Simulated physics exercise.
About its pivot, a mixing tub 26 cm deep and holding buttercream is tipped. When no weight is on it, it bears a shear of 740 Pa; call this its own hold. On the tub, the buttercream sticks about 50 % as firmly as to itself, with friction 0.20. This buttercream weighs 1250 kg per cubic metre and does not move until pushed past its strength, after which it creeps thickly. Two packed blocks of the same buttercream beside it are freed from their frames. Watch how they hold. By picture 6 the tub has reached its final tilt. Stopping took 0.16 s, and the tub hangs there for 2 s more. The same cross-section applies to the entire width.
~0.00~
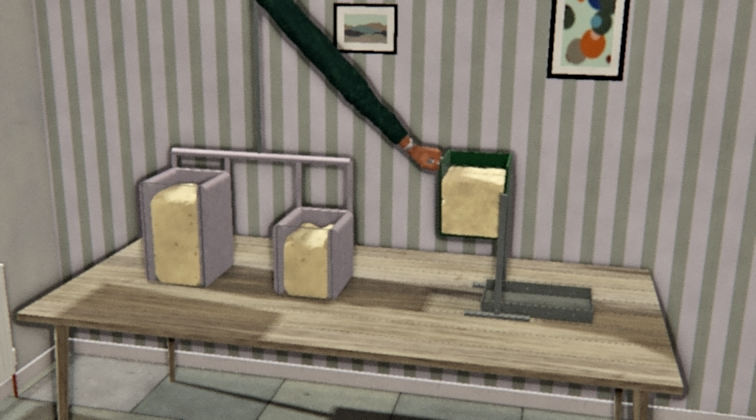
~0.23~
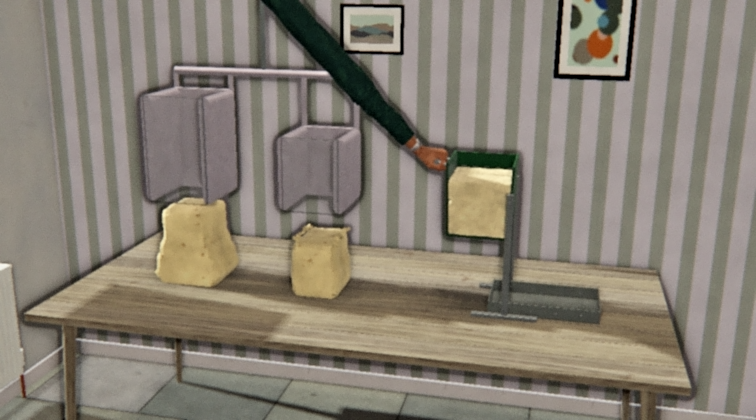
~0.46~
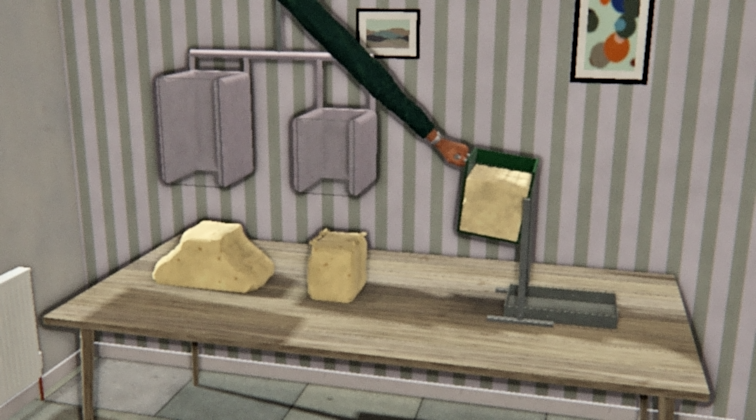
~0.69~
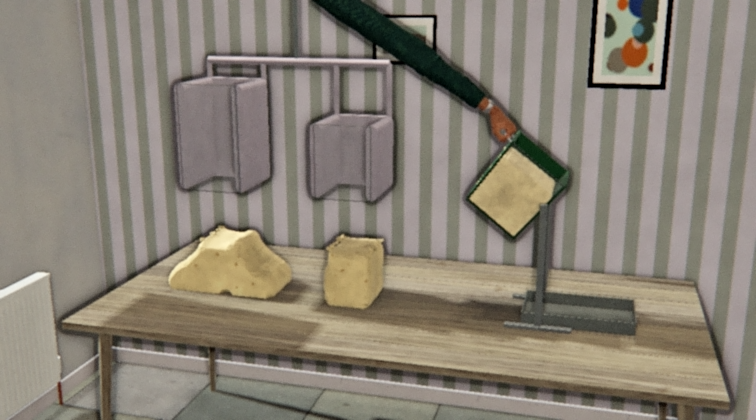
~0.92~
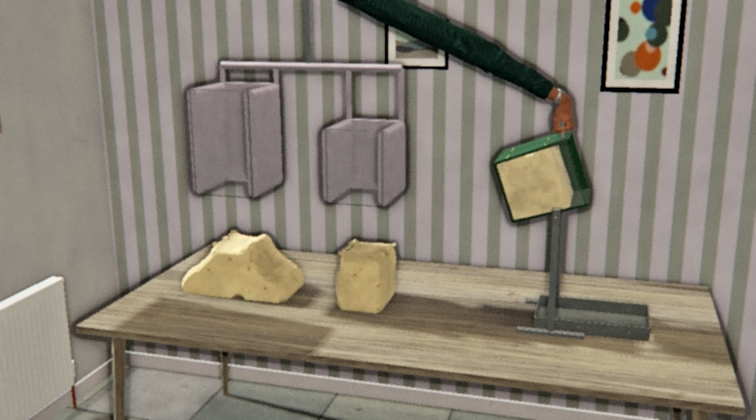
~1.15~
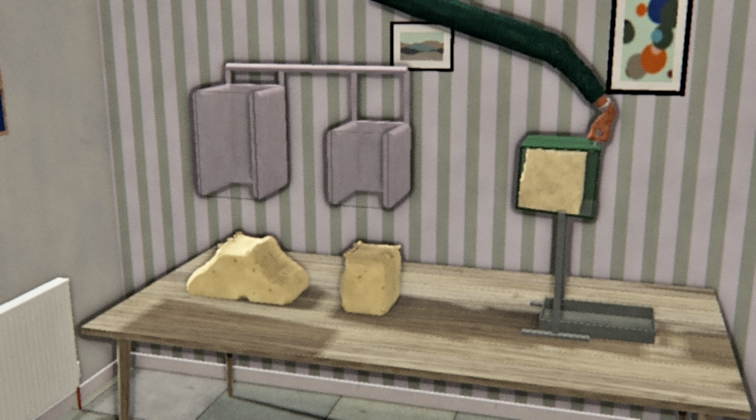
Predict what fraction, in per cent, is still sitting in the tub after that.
Near 100 % is still in the tub.
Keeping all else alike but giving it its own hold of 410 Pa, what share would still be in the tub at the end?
That comes out at roughly 50 %.
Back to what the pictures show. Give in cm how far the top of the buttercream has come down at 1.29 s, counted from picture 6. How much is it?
About 1 cm.
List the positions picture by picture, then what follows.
Handle-side rim at (442, 164), tilt 0 degrees; crest of the buttercream at (456, 181); block heights 36 cm, 23 cm (left to right), in the first picture.
Handle-side rim at (448, 165), tilt 0 degrees; crest of the buttercream at (462, 181); block heights 31 cm, 22 cm (left to right), in the second picture.
Handle-side rim at (469, 161), tilt 7 degrees; crest of the buttercream at (472, 179); block heights 22 cm, 22 cm (left to right), in the third picture.
Handle-side rim at (514, 143), tilt 38 degrees; crest of the buttercream at (506, 160); block heights 21 cm, 22 cm (left to right), in the fourth picture.
Handle-side rim at (568, 142), tilt 71 degrees; crest of the buttercream at (551, 150); block heights 21 cm, 22 cm (left to right), in the fifth picture.
Handle-side rim at (600, 153), tilt 92 degrees; crest of the buttercream at (532, 150); block heights 21 cm, 22 cm (left to right), in the sixth picture.
After 1.29 s, the tub is at 92 degrees and holds 100 %.
After 1.46 s, the tub is at 92 degrees and holds 100 %.
After 1.63 s, the tub is at 92 degrees and holds 100 %.
After 1.80 s, the tub is at 92 degrees and holds 100 %.
After 3.15 s, the tub is at 92 degrees and holds 100 %.
